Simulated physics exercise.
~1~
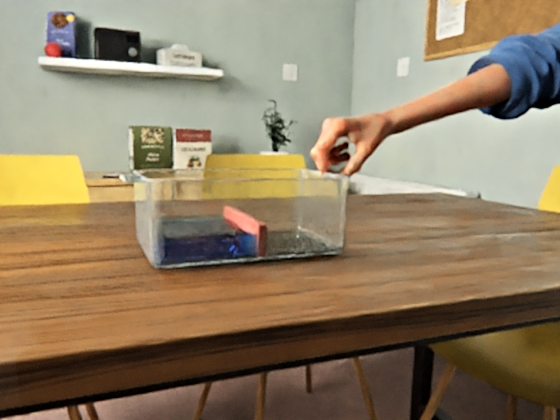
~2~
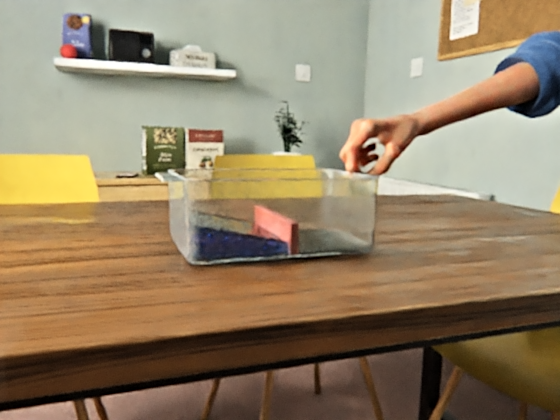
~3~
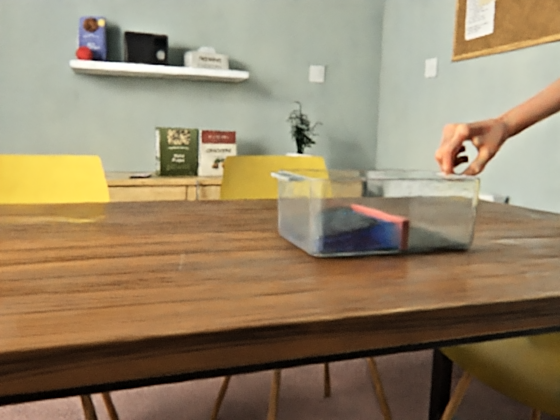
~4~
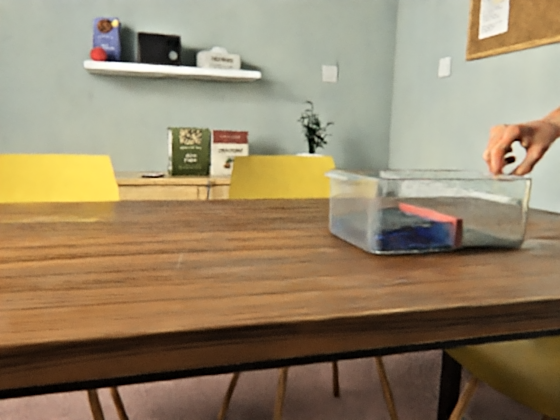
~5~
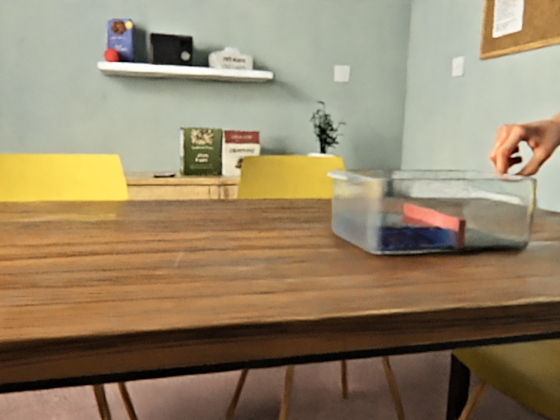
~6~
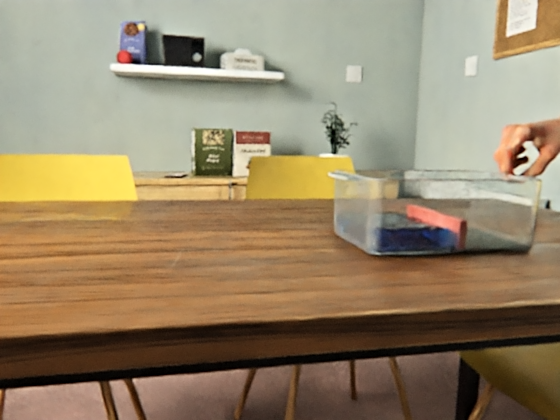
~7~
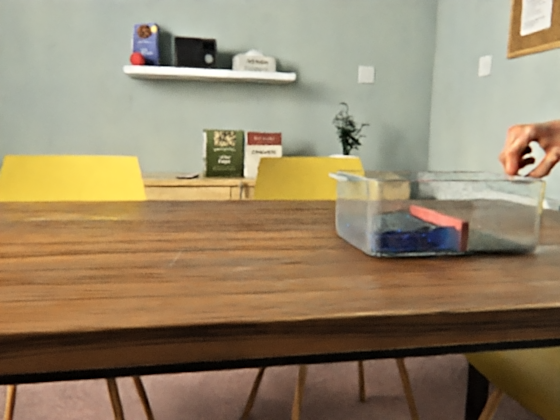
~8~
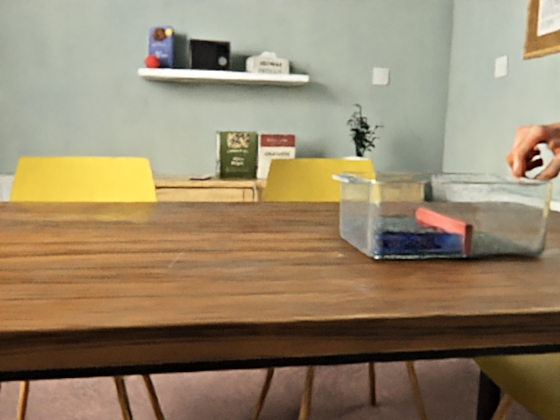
A clear tub with a red divider sliding right across a wooden table, pulled by a hand, blue water staying left.
